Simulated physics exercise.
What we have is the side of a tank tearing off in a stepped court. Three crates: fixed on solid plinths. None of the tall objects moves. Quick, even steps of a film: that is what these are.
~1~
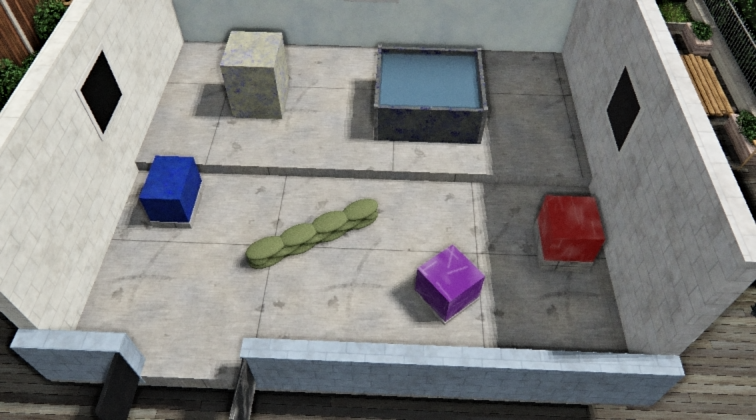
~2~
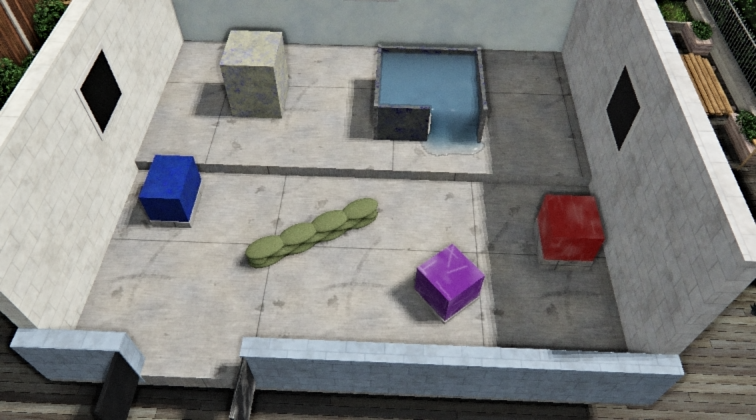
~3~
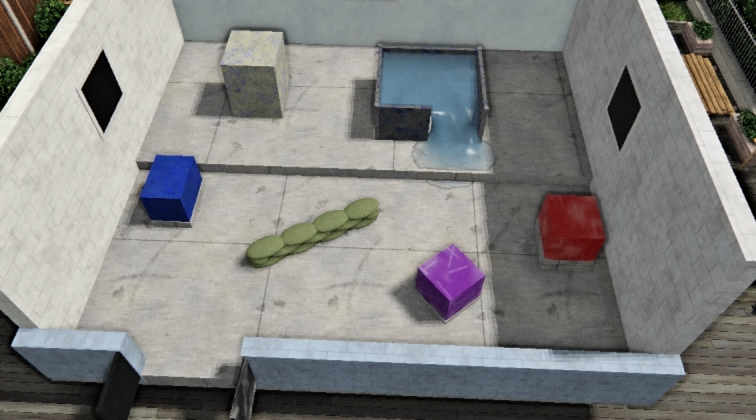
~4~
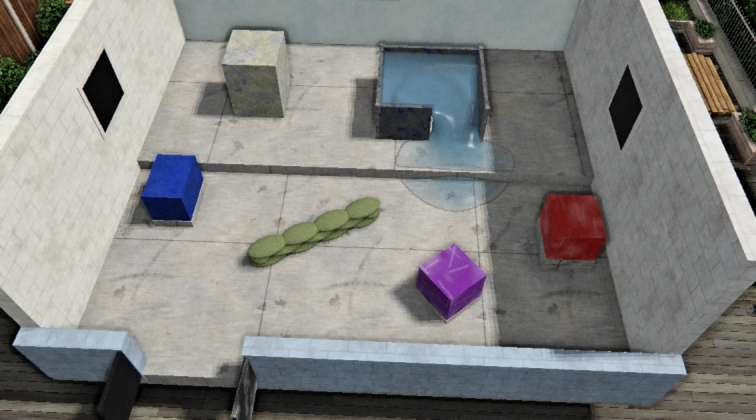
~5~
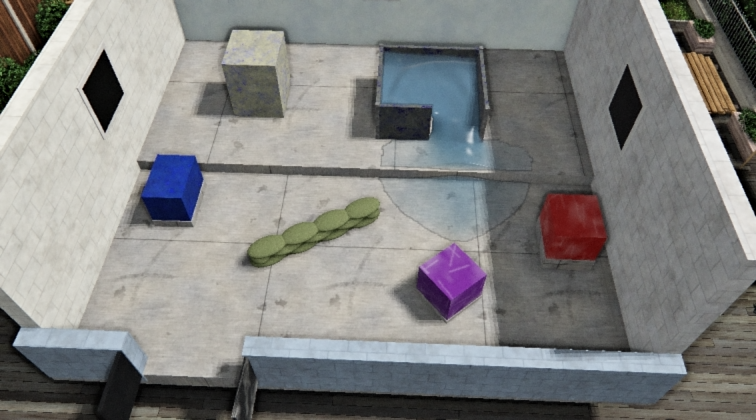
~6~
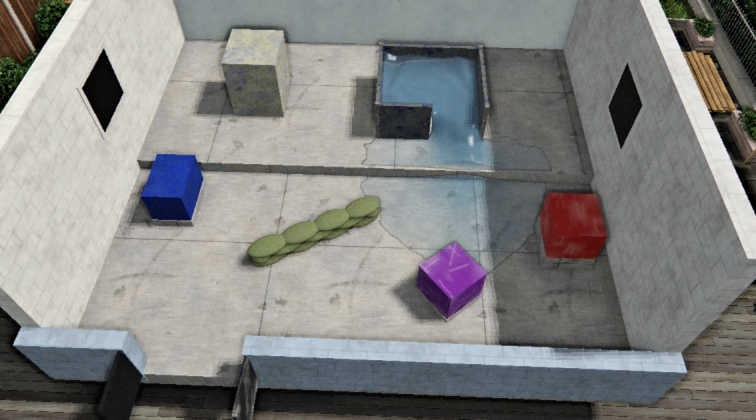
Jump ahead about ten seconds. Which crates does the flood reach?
Outcome: The blue crate ends up dry; the purple crate ends up wet; the red crate ends up dry.
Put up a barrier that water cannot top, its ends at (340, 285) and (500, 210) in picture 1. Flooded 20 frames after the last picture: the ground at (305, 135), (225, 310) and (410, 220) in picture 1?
First unwetted, then inundated, then inundated.
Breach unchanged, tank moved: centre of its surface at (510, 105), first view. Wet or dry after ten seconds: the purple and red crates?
As I see it, purple crate gets reached, and red crate gets reached.
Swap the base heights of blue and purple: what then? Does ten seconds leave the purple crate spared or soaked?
In short: Purple crate is soaked.
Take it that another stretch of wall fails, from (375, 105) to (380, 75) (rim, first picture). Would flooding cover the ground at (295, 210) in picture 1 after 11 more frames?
Outcome: Submerged.
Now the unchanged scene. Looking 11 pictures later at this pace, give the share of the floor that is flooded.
My estimate is near 30 per cent.
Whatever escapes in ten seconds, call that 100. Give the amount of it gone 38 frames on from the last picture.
Near 40 in a hundred.
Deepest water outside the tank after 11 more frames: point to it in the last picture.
Deepest spot: Around (630, 375).
A moment on, water covers 20 % of the floor; the blue crate not reached, the purple crate water round its plinth, the red crate water round its plinth.
Next, water covers 30 % of the floor; the blue crate not reached, the purple crate water round its plinth, the red crate water round its plinth.
Then, water covers 35 % of the floor; the blue crate not reached, the purple crate water round its plinth, the red crate water round its plinth.
Later, water covers 45 % of the floor; the blue crate water round its plinth, the purple crate water round its plinth, the red crate water round its plinth.
In the end, water covers 55 % of the floor; the blue crate stayed above the water, the purple crate was topped, the red crate stayed above the water.
